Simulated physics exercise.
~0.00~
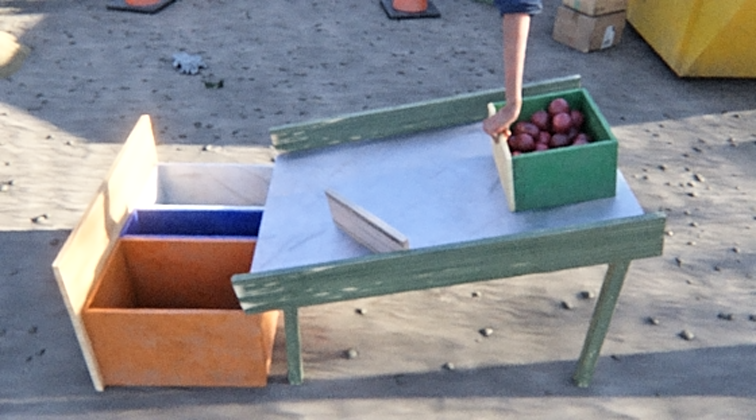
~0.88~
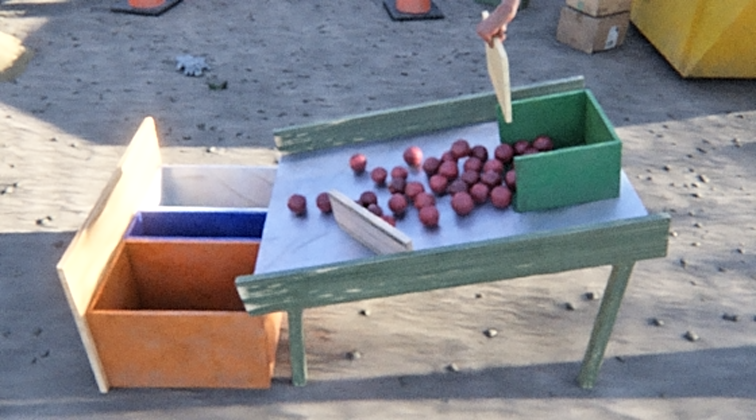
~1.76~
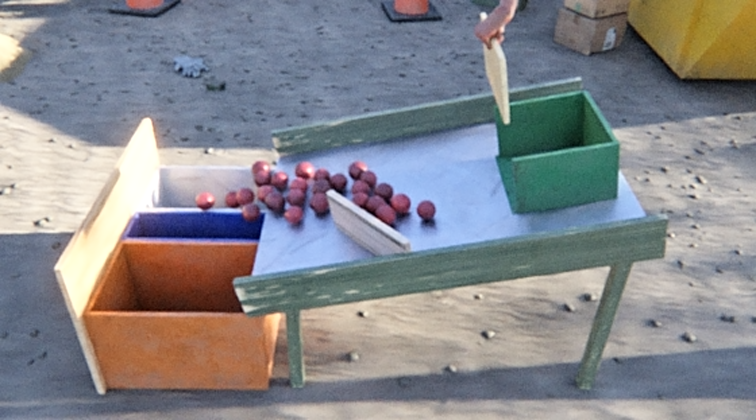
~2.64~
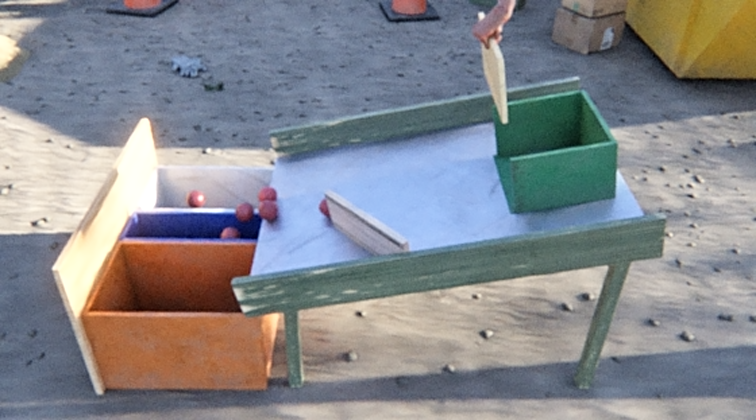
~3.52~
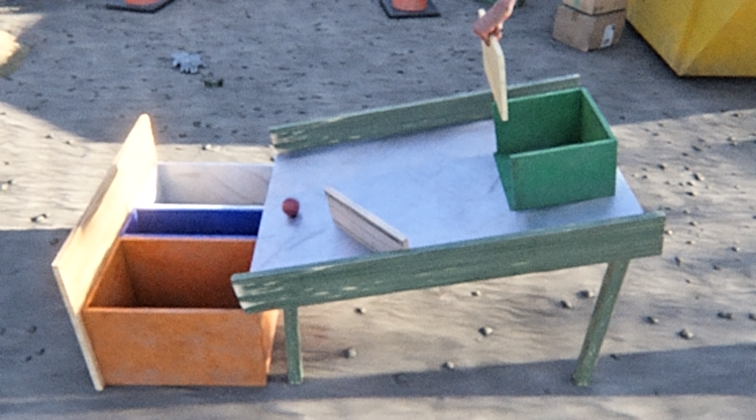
Round red pieces, freed as a hand lifts a gate, rolling down a table into white and blue bins, one still tabletop.
